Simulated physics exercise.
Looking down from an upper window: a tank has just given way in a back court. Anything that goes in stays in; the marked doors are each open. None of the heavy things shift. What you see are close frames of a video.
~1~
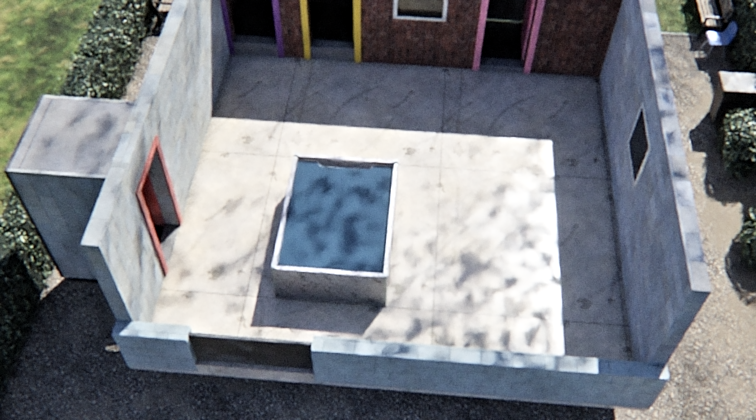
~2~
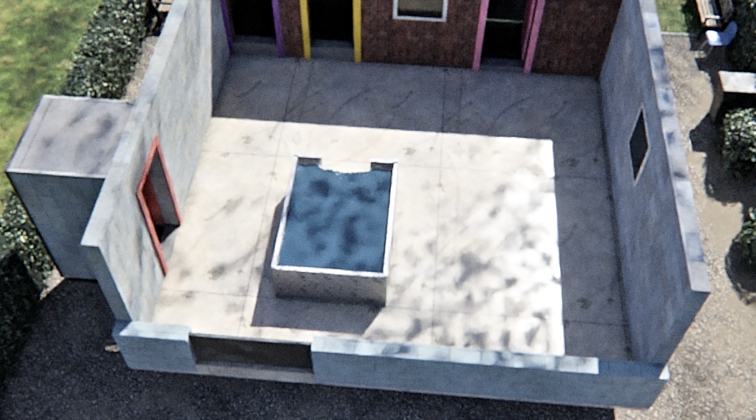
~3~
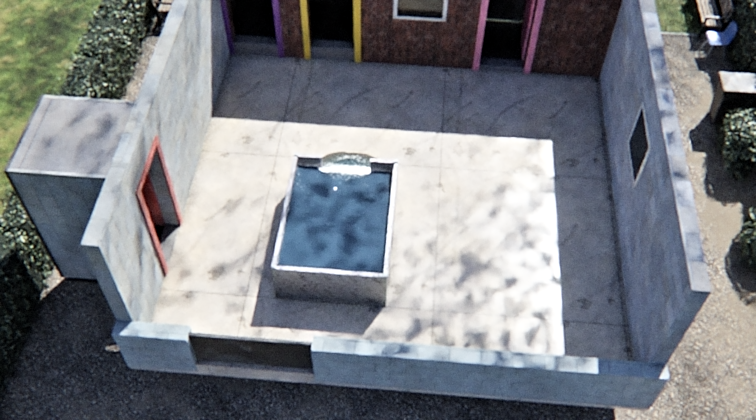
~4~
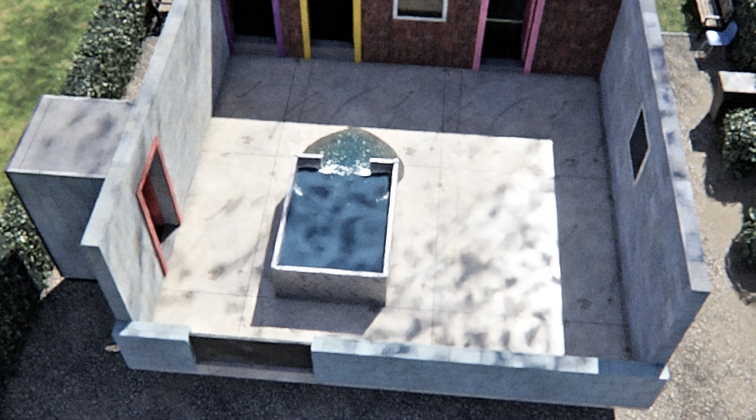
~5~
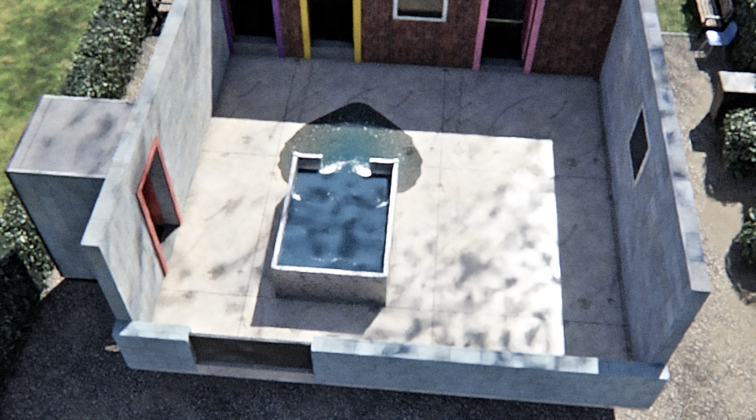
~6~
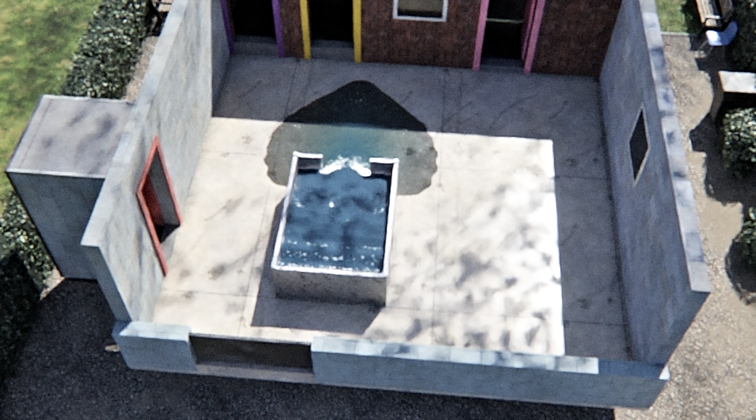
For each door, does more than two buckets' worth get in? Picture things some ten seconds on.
At the end, the yellow door will let in an allowed amount; the pink door will let in an allowed amount; the purple door will let in an allowed amount; the red door will let in an allowed amount.
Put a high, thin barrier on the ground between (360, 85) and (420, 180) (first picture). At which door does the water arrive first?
The yellow one.
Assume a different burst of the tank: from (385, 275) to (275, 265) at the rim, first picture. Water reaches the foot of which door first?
The door marked red comes first.
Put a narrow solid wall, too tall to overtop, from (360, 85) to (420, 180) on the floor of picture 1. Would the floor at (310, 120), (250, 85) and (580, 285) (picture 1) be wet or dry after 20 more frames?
Taking the points in the order given, they are inundated, inundated and high and dry.
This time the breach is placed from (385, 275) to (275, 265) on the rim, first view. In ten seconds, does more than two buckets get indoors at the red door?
My guess is that the red door surpasses the threshold.
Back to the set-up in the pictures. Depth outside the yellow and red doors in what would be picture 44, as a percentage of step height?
Roughly 40 % and 100 %, respectively.
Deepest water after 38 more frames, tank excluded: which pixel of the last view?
Deepest spot: Around (234, 73).
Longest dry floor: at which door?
Looks like the red-painted one.
A moment on, water covers 25 % of the floor; the yellow door wet at the sill, nothing in, the pink door not reached, the purple door not reached, the red door not reached.
Next, water covers 35 % of the floor; the yellow door wet at the sill, nothing in, the pink door wet at the sill, nothing in, the purple door wet at the sill, nothing in, the red door not reached.
Then, water covers 35 % of the floor; the yellow door wet at the sill, nothing in, the pink door wet at the sill, nothing in, the purple door wet at the sill, nothing in, the red door not reached.
Later, water covers 70 % of the floor; the yellow door wet at the sill, nothing in, the pink door under two buckets in, the purple door wet at the sill, nothing in, the red door wet at the sill, nothing in.
In the end, water covers 95 % of the floor; the yellow door wet at the sill, nothing in, the pink door under two buckets in, the purple door wet at the sill, nothing in, the red door wet at the sill, nothing in.
